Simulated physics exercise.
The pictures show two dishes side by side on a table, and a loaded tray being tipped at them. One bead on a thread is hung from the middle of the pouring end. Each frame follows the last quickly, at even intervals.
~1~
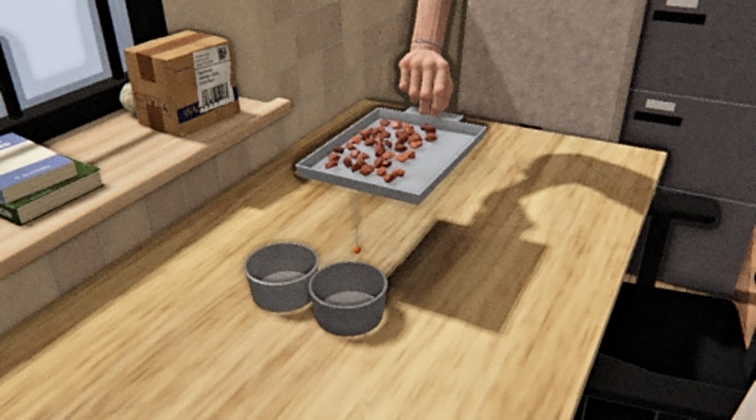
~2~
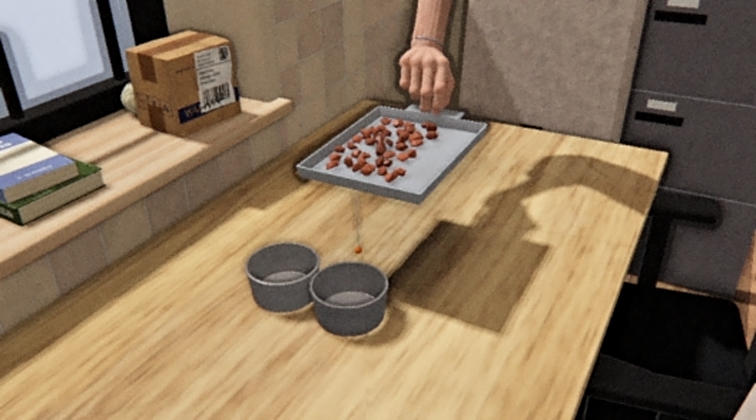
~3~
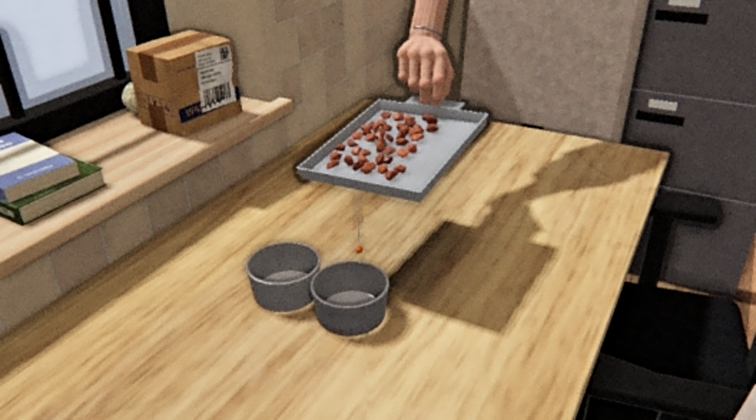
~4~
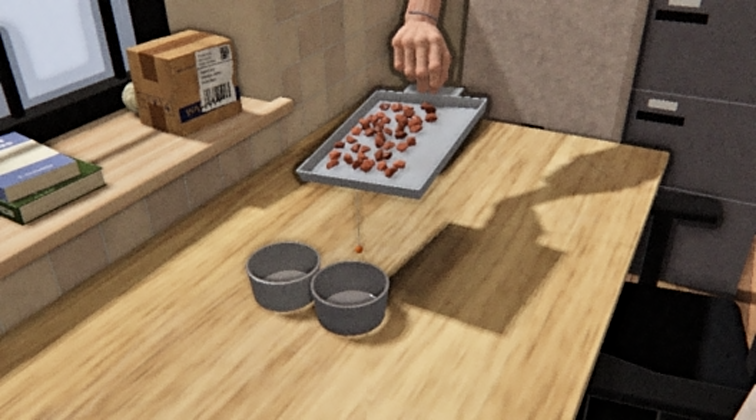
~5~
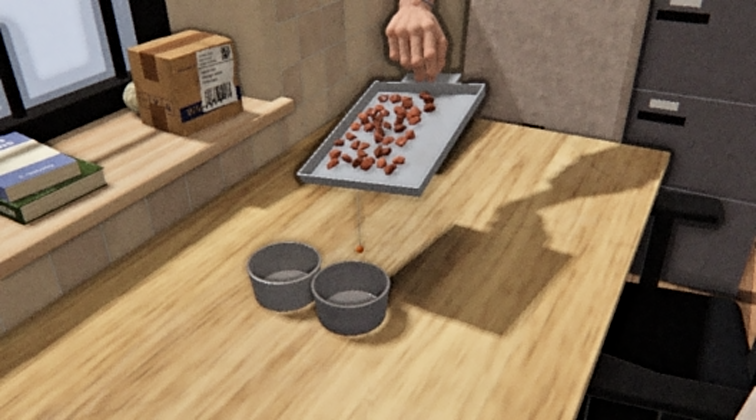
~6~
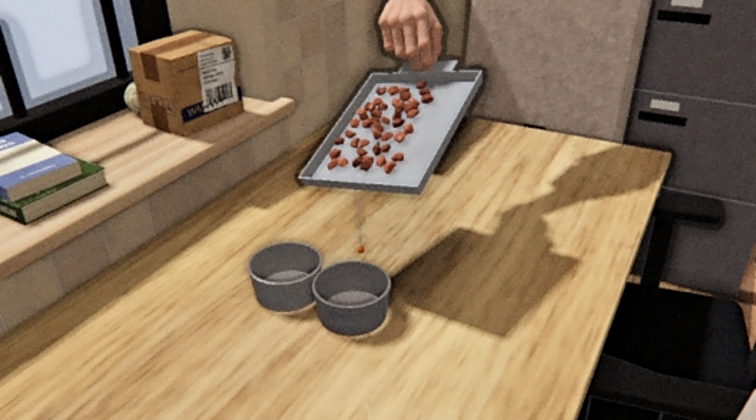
A hand holding a grey tray of small reddish-brown pieces starts nearly still, then gradually raises the tray's far end, steepening its slope above a wooden table, while two round grey dishes stay in place below the near edge.
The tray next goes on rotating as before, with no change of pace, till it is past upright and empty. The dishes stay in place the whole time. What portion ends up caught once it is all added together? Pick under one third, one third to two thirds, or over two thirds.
The portion is one third to two thirds.
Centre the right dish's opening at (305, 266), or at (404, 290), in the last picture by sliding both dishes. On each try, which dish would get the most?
In order: The right-hand one. Then: The left-hand one.
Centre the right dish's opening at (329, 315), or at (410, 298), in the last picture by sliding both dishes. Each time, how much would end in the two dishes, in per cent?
Trial 1 0%, trial 2 20%.
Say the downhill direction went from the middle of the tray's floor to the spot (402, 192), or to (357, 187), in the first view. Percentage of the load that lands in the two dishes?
20 %, give or take, and then 80 %.
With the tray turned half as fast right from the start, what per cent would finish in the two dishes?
Something like 60 percent, give or take.
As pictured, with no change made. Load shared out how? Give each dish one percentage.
Left dish keeps 40 %, right dish keeps 0 %.
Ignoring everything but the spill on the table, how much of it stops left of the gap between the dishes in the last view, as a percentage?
It comes out at roughly 40 percent.
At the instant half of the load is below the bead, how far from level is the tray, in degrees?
105°, roughly.
Soon, tray tipped steeply; nearly all on the tray; a stray few in the air.
A while on, tray tipped past a quarter turn; about half on the tray; about a quarter in the left dish; a small part outside both; a small part in the air.
Towards the end, tray tipped past a quarter turn; a stray few in the right dish; about half in the left dish; about half outside both.
Finally, tray tipped past a quarter turn; a stray few in the right dish; about half in the left dish; about half outside both.
